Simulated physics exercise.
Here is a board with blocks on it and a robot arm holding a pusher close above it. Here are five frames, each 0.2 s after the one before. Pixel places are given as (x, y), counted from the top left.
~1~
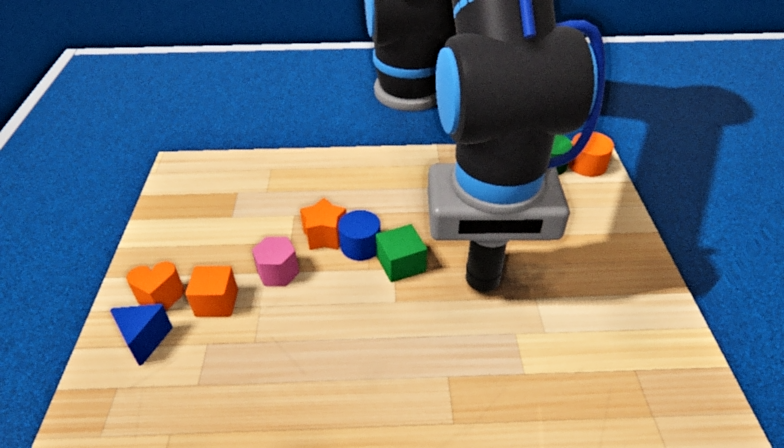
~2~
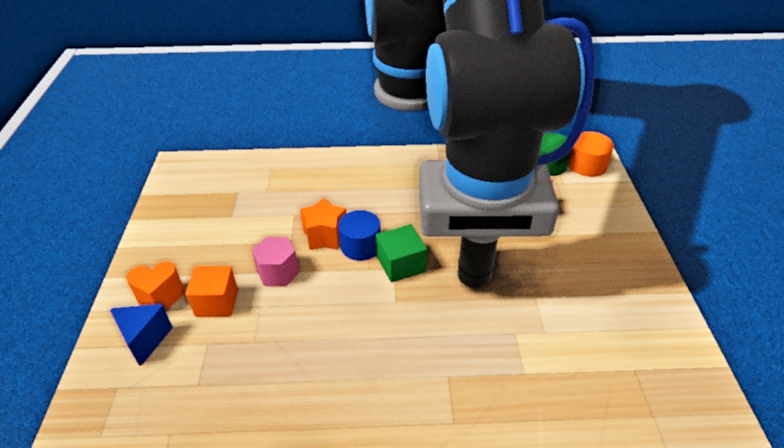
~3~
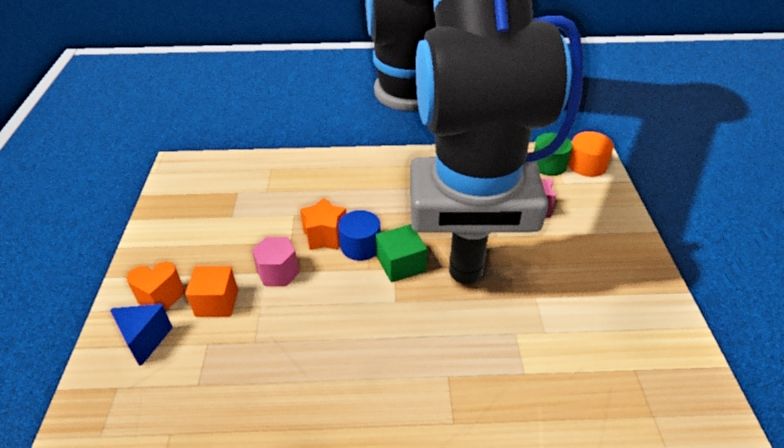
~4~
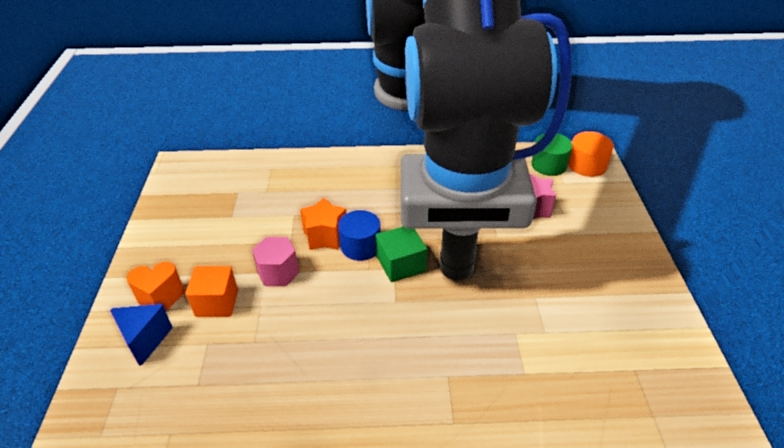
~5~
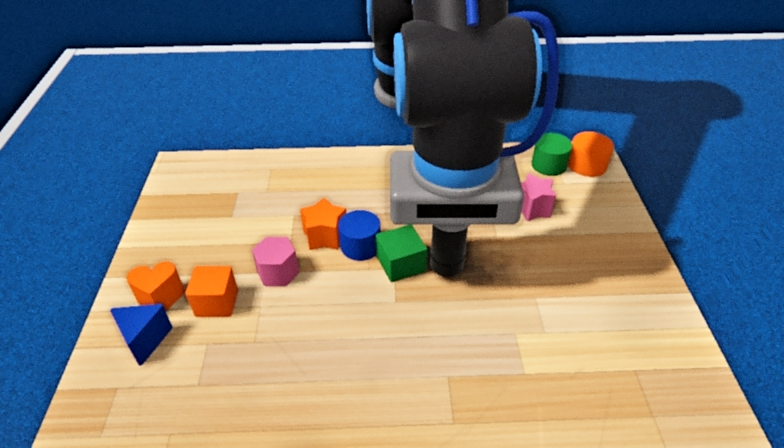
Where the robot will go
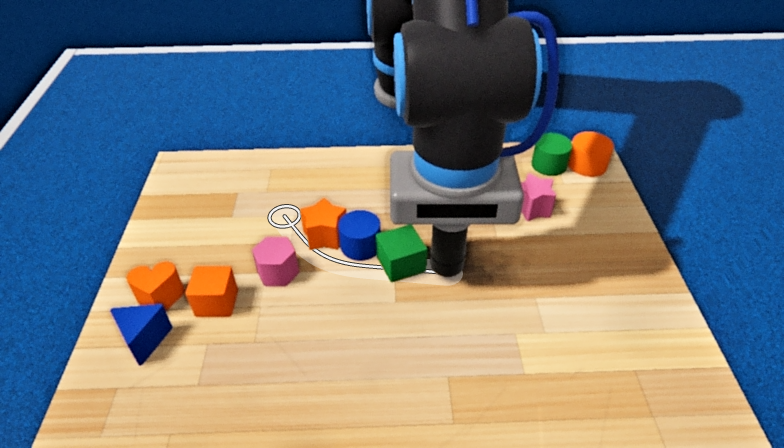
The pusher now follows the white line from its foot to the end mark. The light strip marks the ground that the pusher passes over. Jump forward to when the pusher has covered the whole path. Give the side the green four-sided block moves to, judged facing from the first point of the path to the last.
It's going to go left.
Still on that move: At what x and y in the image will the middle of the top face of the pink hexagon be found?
It comes to (235, 251).
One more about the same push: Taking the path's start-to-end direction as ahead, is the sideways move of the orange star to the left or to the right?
Heads right.
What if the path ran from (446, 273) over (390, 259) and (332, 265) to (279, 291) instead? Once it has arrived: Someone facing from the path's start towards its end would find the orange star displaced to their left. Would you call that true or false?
That is false.
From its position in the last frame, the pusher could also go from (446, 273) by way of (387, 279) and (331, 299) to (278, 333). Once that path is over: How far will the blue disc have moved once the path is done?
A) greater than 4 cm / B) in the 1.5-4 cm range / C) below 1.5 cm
That would be B.
Drawn move, from (446, 273) via (378, 267) and (318, 252), ending at (285, 216).
On the path given first. One third of the way, pusher (377, 260); orange star (298, 204); blue disc (333, 210); green four-sided block (333, 240).
Two thirds of the way, pusher (316, 244); pink hexagon (240, 251); orange star (297, 203); blue disc (333, 206); green four-sided block (276, 235).
At the end, pusher (283, 209); pink hexagon (235, 251); orange star (277, 174), turned 15° anticlockwise; blue disc (333, 203); green four-sided block (269, 232), turned 15° anticlockwise.
